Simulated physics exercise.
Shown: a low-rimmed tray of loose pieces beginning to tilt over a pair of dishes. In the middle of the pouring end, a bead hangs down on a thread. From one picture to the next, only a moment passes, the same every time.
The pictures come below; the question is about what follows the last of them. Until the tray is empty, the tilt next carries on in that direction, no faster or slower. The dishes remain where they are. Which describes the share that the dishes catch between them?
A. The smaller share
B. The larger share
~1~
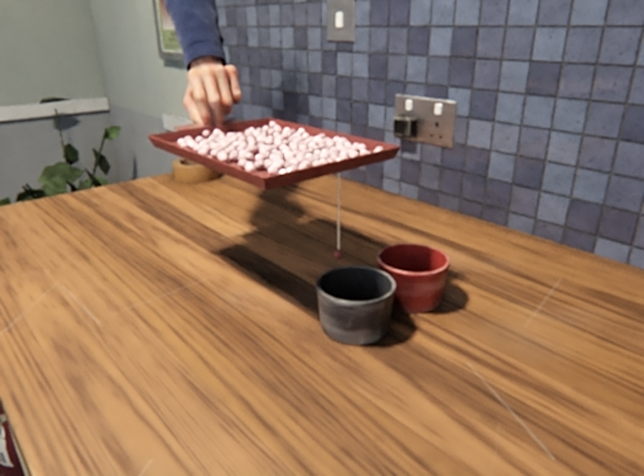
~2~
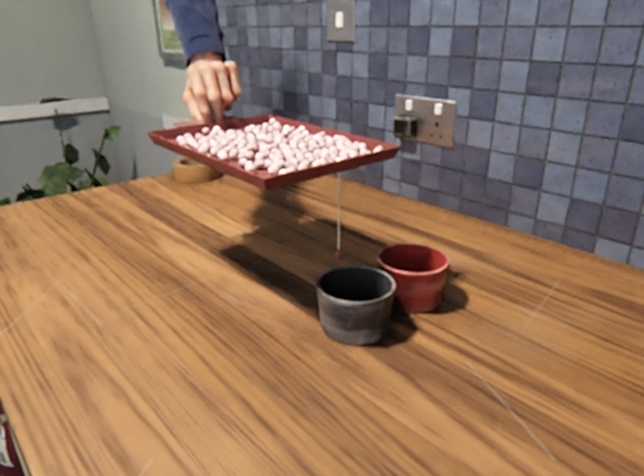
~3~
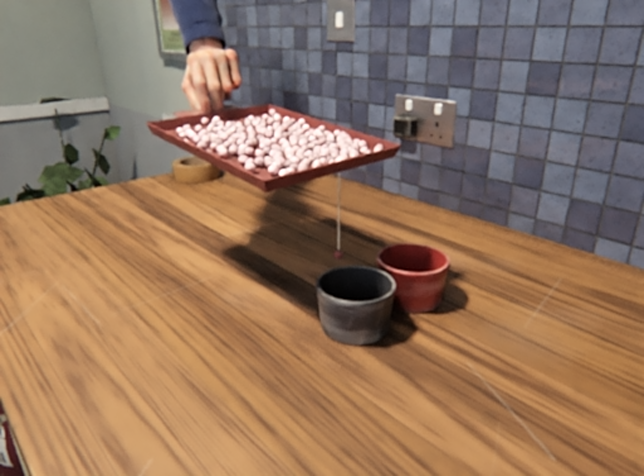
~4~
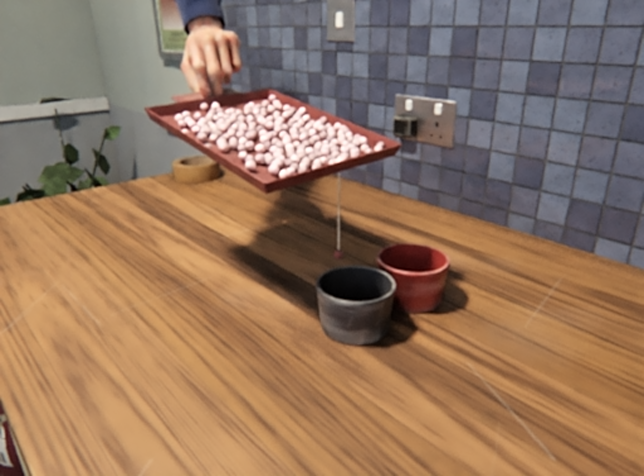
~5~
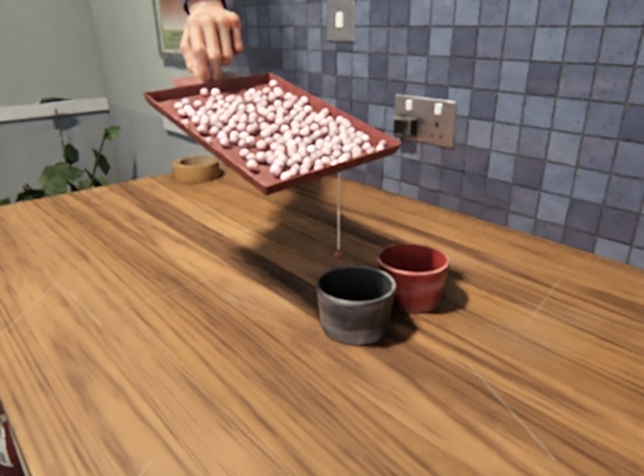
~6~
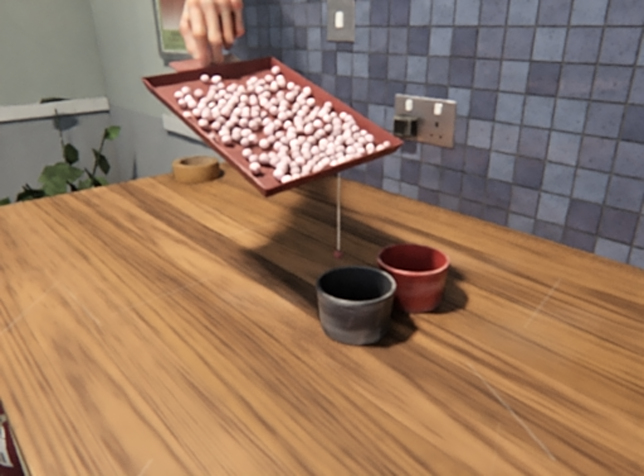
A.
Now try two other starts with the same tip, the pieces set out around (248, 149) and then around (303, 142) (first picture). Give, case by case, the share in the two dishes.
Close to 30 and close to 30 per cent.
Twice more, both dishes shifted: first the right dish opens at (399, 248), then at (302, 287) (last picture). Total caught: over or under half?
Earlier try a minority share, later try a minority share.
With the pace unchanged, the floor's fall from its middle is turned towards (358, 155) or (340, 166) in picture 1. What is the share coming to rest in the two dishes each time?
Roughly 50 percent first and 80 percent second.
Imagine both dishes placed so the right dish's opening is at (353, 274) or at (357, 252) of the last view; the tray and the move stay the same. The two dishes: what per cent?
I'd say about 60 percent, followed by about 0 percent.
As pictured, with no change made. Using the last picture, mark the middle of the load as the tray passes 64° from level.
Roughly at (318, 186).
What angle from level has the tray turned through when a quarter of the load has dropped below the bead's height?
65 degrees.
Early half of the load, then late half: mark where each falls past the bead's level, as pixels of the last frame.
I'd place the first part at (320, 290) and the rest at (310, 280).
Shortly afterwards, tray tipped steeply; near half on the tray; a little in the left dish; only a few in the right dish; a little outside both; near a quarter in the air.
Next, tray tipped past a quarter turn; near a third in the left dish; only a few in the right dish; near two thirds outside both; only a few in the air.
Some moments later, tray tipped past a quarter turn; near a third in the left dish; only a few in the right dish; near two thirds outside both.
In the end, tray tipped past a quarter turn; near a third in the left dish; only a few in the right dish; near two thirds outside both.
